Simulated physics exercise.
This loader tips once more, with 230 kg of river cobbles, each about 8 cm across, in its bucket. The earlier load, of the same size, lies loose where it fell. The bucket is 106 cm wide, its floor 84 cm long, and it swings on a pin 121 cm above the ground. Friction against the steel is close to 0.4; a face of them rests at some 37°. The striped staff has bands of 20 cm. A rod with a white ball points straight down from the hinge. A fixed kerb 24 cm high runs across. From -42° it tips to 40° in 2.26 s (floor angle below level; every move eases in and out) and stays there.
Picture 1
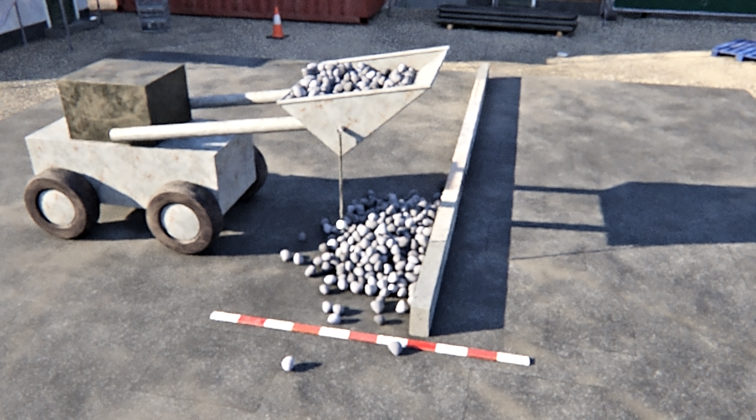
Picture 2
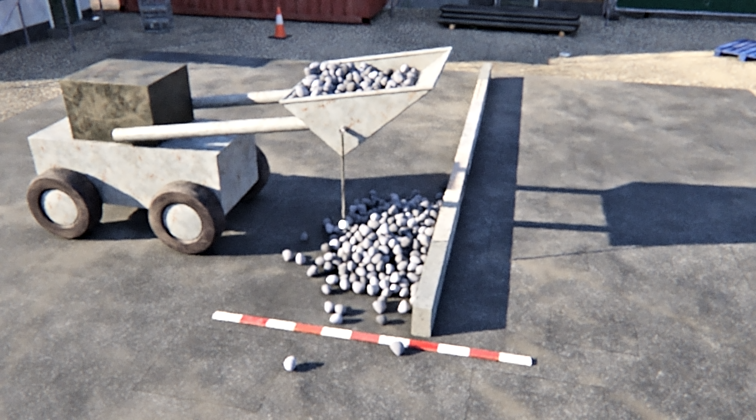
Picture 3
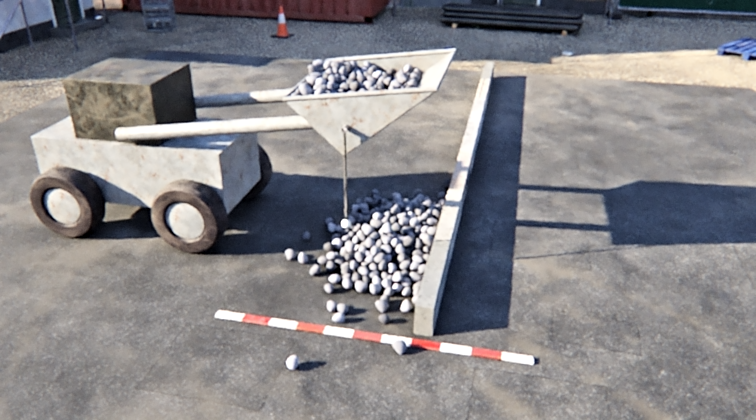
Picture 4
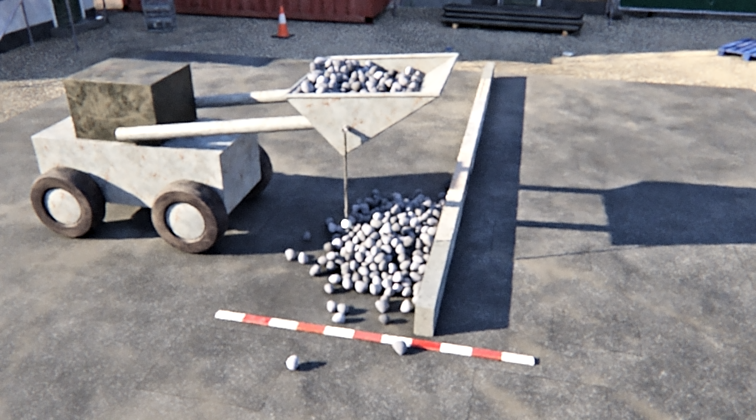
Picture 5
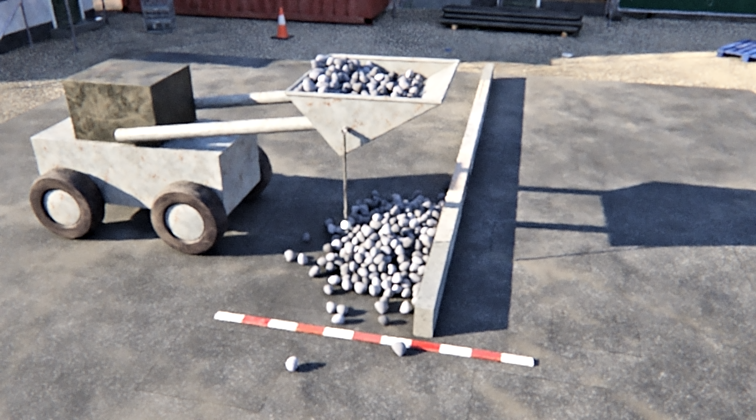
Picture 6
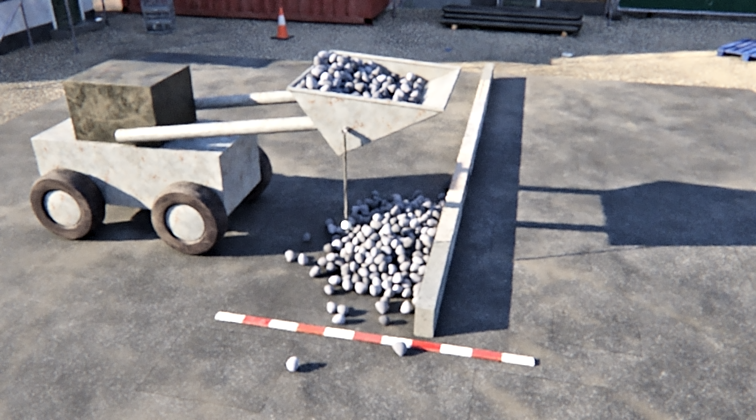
To begin with, a loader holds a bucket of rounded stones tilted back, its right lip raised, above a loose pile lying against a low kerb. The bucket slowly swings forward by a small amount, the lip dropping slightly, while the stones stay inside and the pile below lies still.
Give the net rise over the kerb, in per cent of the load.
Close to 75 parts in a hundred.
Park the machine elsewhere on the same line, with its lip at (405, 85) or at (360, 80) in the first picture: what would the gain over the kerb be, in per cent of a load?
About 35 and 5 per cent.
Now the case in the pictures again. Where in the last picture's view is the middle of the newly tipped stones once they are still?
Near (484, 250).
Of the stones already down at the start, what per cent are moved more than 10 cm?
Roughly 0 per cent of them.
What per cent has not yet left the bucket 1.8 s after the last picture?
Roughly 10 per cent is still inside.
Then, 1.1 s after the last picture the floor is at 27°; in per cent of one load, 98 in the bucket, 102 on this side of the kerb; the foremost stones are at (434, 210).
Then, 1.8 s after the last picture the floor is at 40°; in per cent of one load, 10 in the bucket, 140 on this side of the kerb, 50 over the kerb; the foremost stones are at (540, 256).
Then, 2.1 s after the last picture the floor is at 40°; in per cent of one load, 0 in the bucket, 128 on this side of the kerb, 72 over the kerb; the foremost stones are at (591, 247).
Then, 4.6 s after the last picture the floor is at 40°; in per cent of one load, 0 in the bucket, 125 on this side of the kerb, 75 over the kerb; the foremost stones are at (641, 241). Net gain over the kerb, 75.
